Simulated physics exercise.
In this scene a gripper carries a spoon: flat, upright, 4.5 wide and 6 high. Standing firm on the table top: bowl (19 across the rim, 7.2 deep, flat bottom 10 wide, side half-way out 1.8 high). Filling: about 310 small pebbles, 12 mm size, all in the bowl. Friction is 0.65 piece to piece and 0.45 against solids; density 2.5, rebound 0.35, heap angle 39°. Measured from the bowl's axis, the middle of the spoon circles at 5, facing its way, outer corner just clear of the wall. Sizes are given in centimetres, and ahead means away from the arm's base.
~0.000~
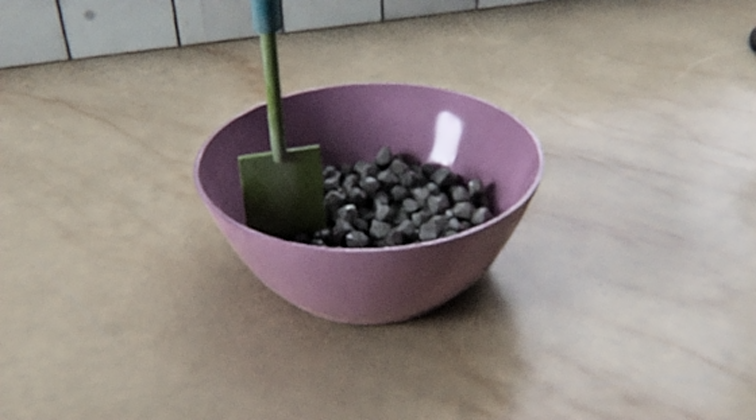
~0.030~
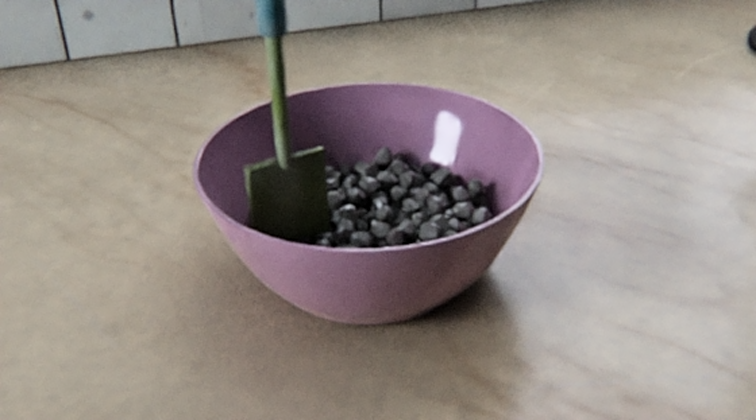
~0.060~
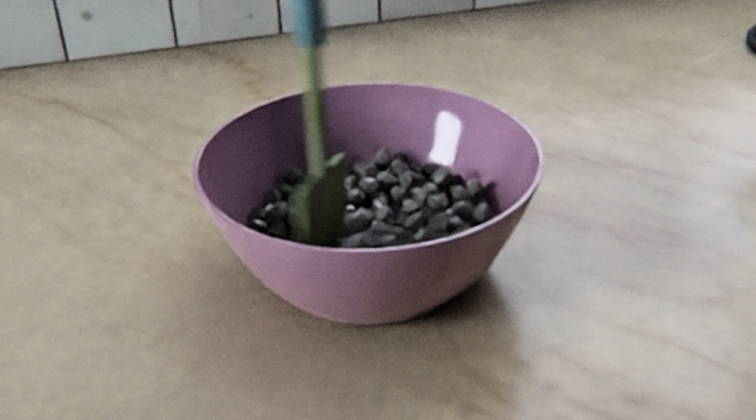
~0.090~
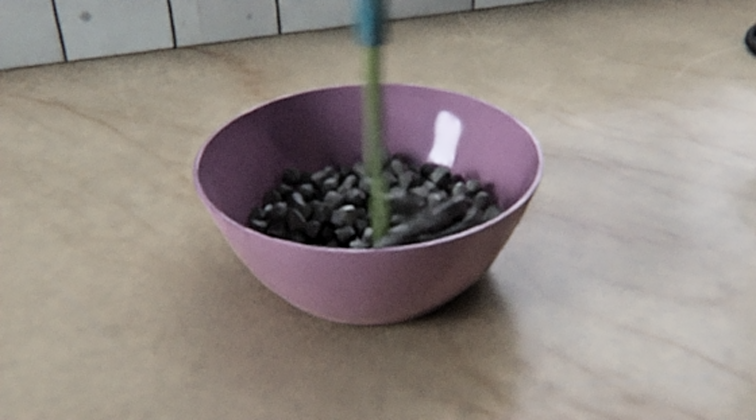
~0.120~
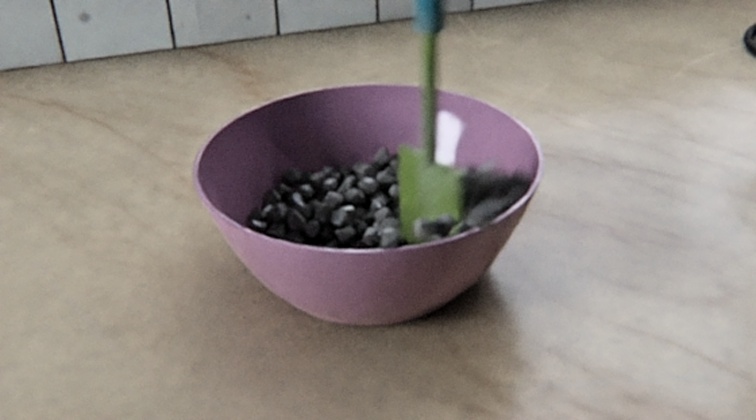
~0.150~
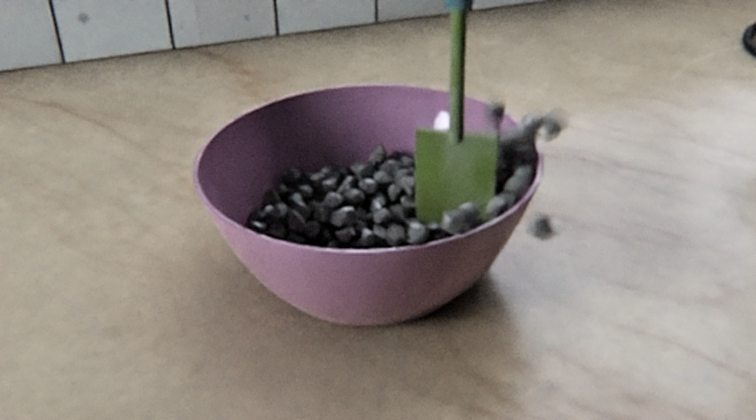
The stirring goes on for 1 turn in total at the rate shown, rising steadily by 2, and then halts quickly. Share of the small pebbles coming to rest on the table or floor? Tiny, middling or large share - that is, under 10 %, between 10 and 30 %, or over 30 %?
The share is middling, between 10 and 30 %.
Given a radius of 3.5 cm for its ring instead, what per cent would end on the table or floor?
Then some 20 percent.
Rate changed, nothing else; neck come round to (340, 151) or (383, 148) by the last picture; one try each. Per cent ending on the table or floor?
Roughly 0 and 5 percent, in that order.
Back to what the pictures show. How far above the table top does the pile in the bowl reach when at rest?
About 5.5 cm.
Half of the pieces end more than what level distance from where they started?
About 4 centimetres.
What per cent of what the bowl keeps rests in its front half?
Close to 55 in a hundred.
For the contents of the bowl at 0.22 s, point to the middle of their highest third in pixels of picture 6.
Around pixel (385, 143).
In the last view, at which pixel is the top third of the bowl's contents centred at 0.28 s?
The centre lies near (289, 175) in the last picture.
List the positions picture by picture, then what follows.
The first picture shows spoon neck at (277, 127), 0° round; upper third of the load around (384, 215), from x 255 to 490, top at y 155; 306 in the bowl.
The second picture shows spoon neck at (283, 133), 13° round; upper third of the load around (385, 216), from x 255 to 490, top at y 155.
The third picture shows spoon neck at (319, 146), 46° round; upper third of the load around (386, 220), from x 255 to 490, top at y 155.
The fourth picture shows spoon neck at (376, 147), 81° round; upper third of the load around (416, 216), from x 255 to 495, top at y 155.
The fifth picture shows spoon neck at (430, 132), 115° round; upper third of the load around (447, 206), from x 255 to 520, top at y 155.
The sixth picture shows spoon neck at (457, 106), 150° round; upper third of the load around (463, 182), from x 255 to 555, top at y 110; 303 in the bowl, 3 in flight or on the tool.
After 0.22 s, 225° round, highest piece 13 above the table; 288 in the bowl, 18 in flight or on the tool.
After 0.28 s, 299° round, highest piece 12 above the table; 272 in the bowl, 3 on the table or floor, 31 in flight or on the tool.
After 0.51 s, 0° round, highest piece 6 above the table; 251 in the bowl, 54 on the table or floor, 1 in flight or on the tool.
After 1.21 s, 0° round, highest piece 5 above the table; 251 in the bowl, 55 on the table or floor.
At rest, 251 in the bowl, 55 on the table or floor. That is 18 % on the table or floor.
